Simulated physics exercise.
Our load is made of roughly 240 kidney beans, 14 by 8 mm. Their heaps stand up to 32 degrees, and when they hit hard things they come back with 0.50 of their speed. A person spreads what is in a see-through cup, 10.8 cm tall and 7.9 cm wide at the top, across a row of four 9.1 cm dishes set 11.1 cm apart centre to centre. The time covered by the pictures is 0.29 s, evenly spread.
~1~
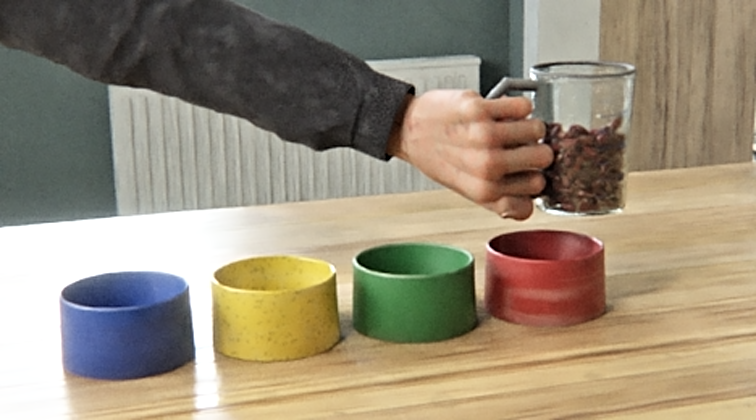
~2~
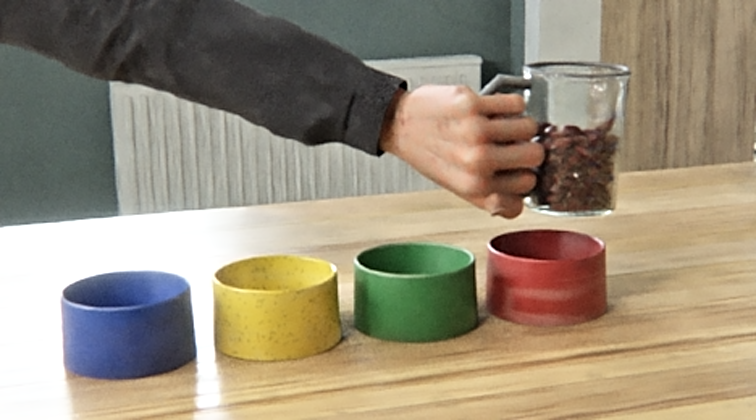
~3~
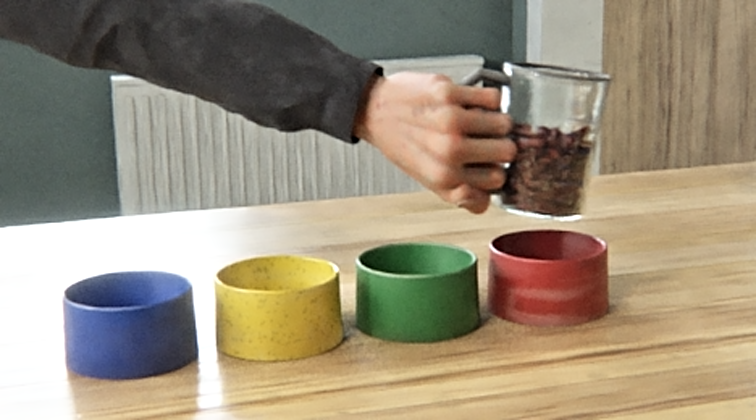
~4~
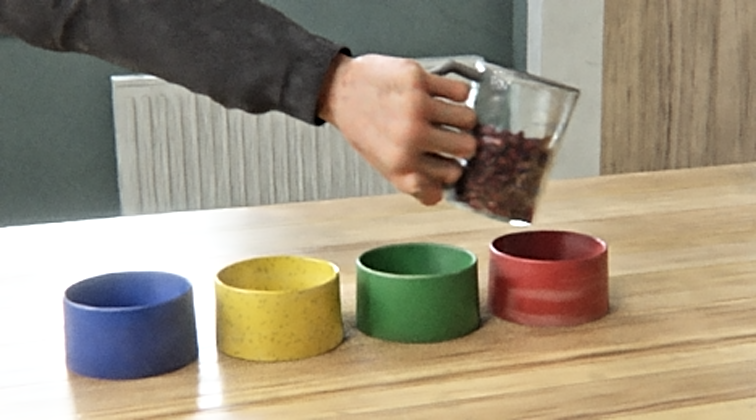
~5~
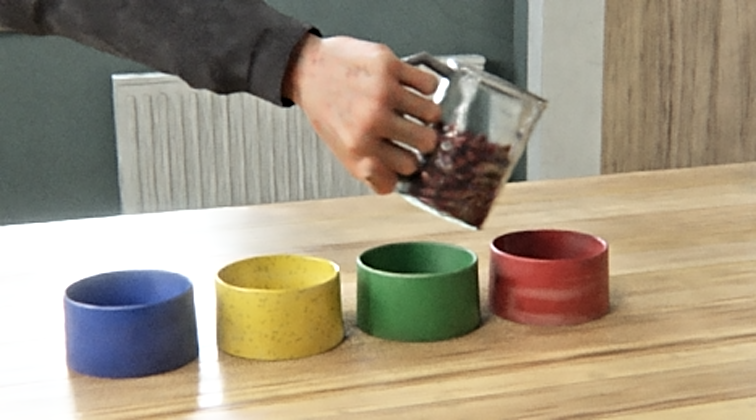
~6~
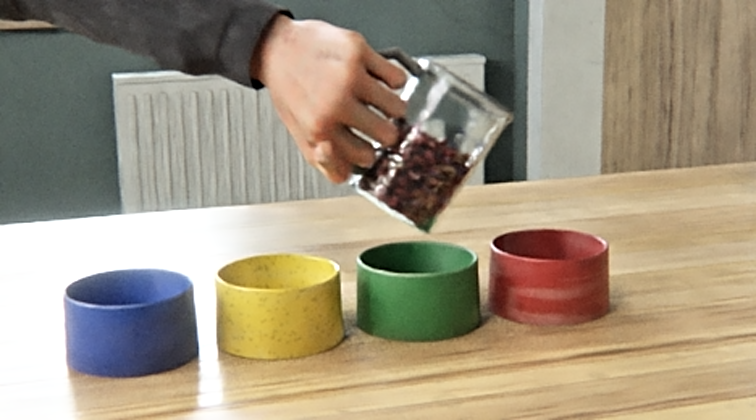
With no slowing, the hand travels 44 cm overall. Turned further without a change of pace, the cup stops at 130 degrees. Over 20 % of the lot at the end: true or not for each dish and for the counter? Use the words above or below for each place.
Red: Below; blue: Above; green: Below; yellow: Below; counter: Above.
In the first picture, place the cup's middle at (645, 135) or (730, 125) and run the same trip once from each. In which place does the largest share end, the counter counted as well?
The biggest share goes to blue on the first try and yellow on the second.
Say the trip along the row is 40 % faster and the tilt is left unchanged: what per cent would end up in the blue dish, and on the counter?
In that case: Blue 80, and counter 20.
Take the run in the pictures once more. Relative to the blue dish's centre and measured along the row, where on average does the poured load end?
The load's average lands around 2 cm in the minus-x direction.
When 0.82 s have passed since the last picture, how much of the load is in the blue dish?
I'd say close to 40 per cent at that point.
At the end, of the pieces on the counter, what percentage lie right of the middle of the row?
Roughly 0 %.
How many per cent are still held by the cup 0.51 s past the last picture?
About 95 per cent.
Then, 0.30 s after the last picture, tilt 82 degrees; cup holds 100 %.
Then, 0.51 s after the last picture, tilt 114 degrees; cup holds 95 %, blue 5 %.
Then, 0.82 s after the last picture, tilt 130 degrees; cup holds 30 %, blue 40 %.
In the end, red 0 %, blue 65 %, green 0 %, yellow 0 %, counter 35 %.
